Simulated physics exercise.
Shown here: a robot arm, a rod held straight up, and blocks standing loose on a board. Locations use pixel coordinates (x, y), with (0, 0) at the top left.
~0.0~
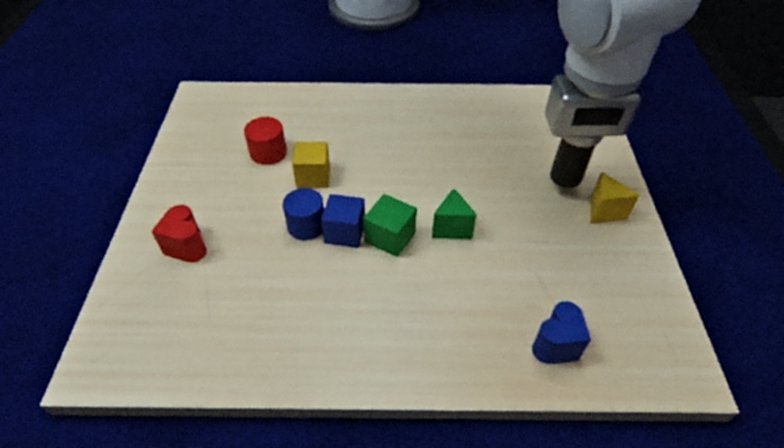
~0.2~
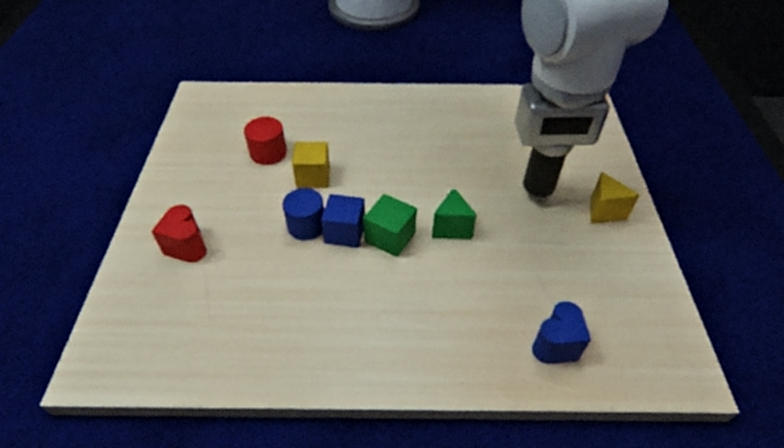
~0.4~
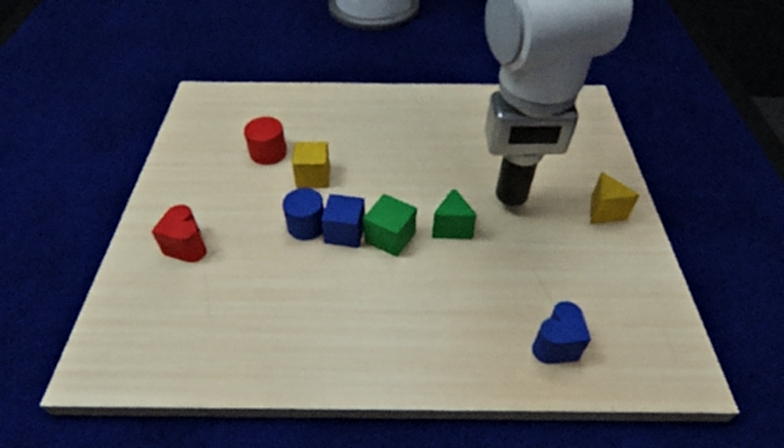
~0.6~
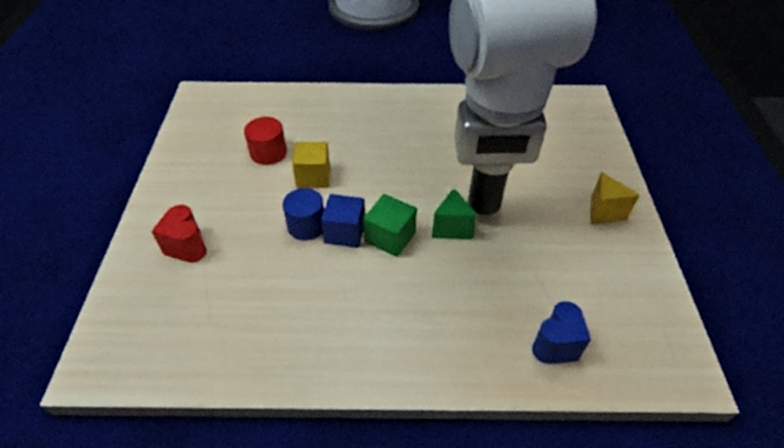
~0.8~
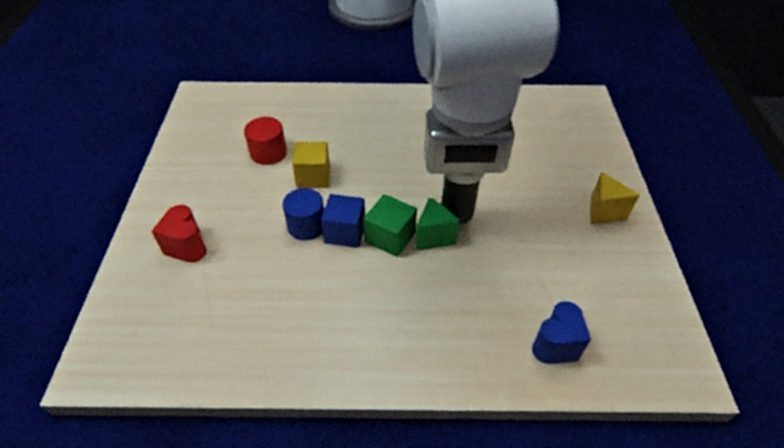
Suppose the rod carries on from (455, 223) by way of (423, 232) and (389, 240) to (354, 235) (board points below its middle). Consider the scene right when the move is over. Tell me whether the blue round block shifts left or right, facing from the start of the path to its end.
The right.
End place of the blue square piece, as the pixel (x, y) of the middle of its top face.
At roughly (273, 217).
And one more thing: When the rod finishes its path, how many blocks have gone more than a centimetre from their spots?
Three or more shift.
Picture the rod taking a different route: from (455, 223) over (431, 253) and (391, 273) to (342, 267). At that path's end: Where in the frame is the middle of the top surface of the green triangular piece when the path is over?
Near (325, 269).
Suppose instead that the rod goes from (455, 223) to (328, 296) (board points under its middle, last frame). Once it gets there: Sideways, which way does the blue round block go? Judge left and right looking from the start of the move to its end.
It heads right.
What follows on the original path. One third of the way, rod at (422, 221); blue square piece at (340, 209); green square piece at (379, 213); green triangular piece at (408, 232).
Two thirds of the way, rod at (387, 229); blue round block at (274, 200); blue square piece at (308, 214); green square piece at (348, 214), turned 20° anticlockwise; green triangular piece at (392, 241), turned 50° anticlockwise.
At the end, rod at (353, 223); blue round block at (239, 198); blue square piece at (273, 217); green square piece at (313, 212), turned 30° anticlockwise; green triangular piece at (392, 241), turned 50° anticlockwise.
